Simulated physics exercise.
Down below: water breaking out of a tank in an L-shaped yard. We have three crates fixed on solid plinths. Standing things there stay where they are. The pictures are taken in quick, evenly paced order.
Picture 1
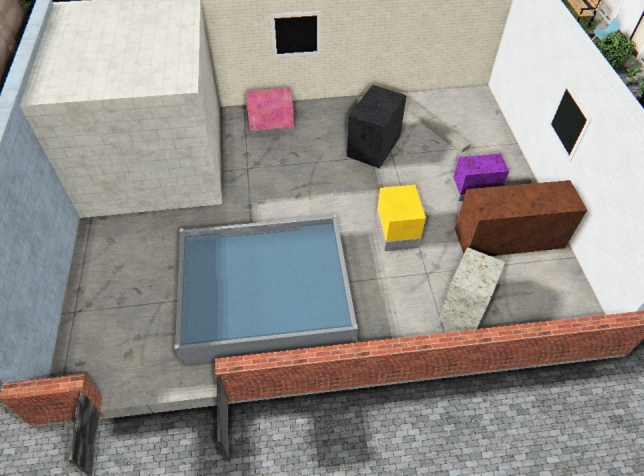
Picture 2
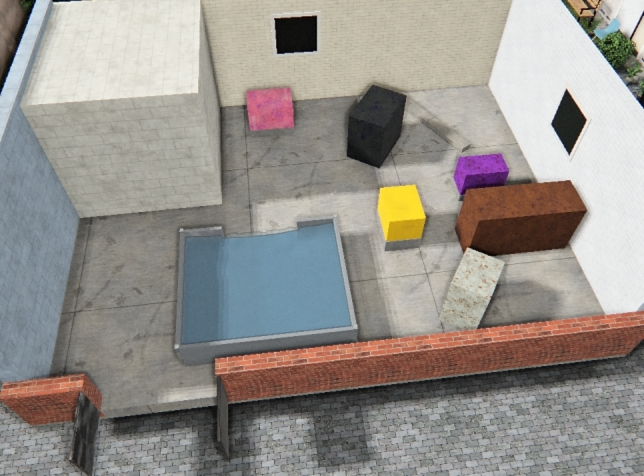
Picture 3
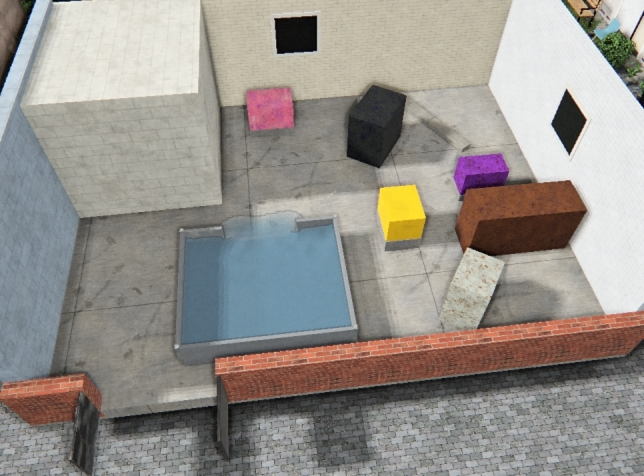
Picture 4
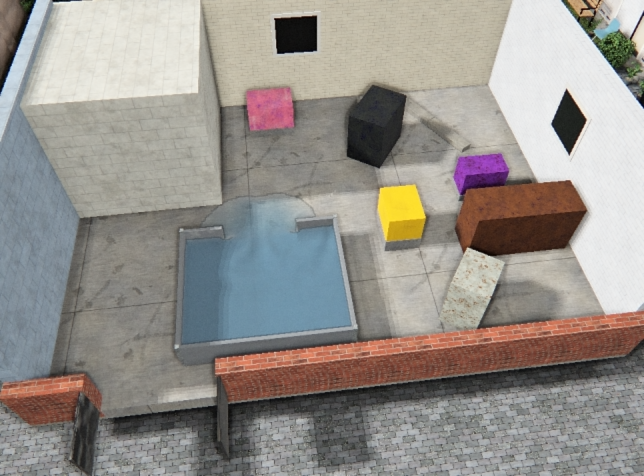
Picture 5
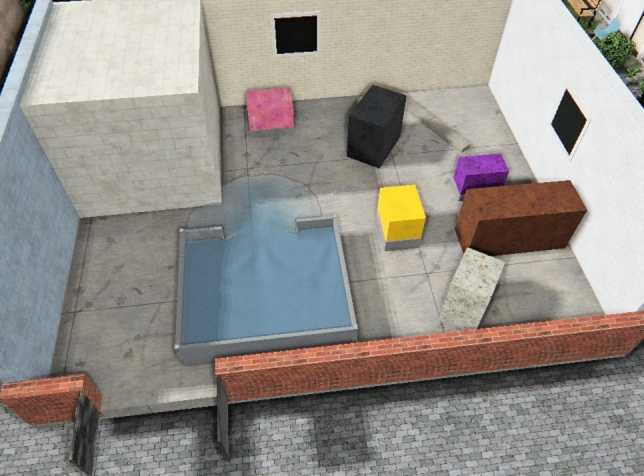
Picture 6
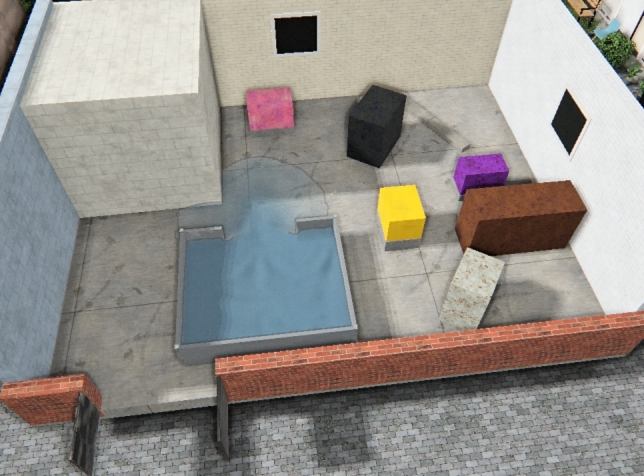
Water pours through a gap in the open tank's far side and spreads across the yard.
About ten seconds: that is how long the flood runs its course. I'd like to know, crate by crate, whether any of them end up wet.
The pink crate comes out wet, the purple crate comes out dry, the yellow crate comes out dry.
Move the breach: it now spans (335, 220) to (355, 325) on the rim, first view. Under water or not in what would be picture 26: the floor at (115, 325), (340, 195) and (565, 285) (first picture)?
Point by point: Unwetted, drenched, drenched.
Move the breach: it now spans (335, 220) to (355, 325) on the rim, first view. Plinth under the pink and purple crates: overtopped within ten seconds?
Note: Pink one is left dry; purple one is left dry.
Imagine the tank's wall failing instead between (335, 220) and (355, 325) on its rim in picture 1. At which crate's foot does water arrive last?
That would be the pink crate.
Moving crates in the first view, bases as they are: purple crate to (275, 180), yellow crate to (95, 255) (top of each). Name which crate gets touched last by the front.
Going by the pictures, it's the yellow-painted one.
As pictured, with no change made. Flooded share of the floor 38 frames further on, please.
My guess is around 65 in a hundred.
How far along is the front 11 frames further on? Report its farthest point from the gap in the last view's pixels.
I'd say around (356, 98).
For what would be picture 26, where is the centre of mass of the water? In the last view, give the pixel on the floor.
Close to pixel (274, 217).
A moment on, water covers 20 % of the floor; the pink crate water round its plinth, the purple crate not reached, the yellow crate not reached.
Next, water covers 30 % of the floor; the pink crate water round its plinth, the purple crate not reached, the yellow crate not reached.
Then, water covers 40 % of the floor; the pink crate water round its plinth, the purple crate not reached, the yellow crate not reached.
Later, water covers 65 % of the floor; the pink crate water round its plinth, the purple crate water round its plinth, the yellow crate water round its plinth.
In the end, water covers 90 % of the floor; the pink crate was topped, the purple crate stayed above the water, the yellow crate stayed above the water.
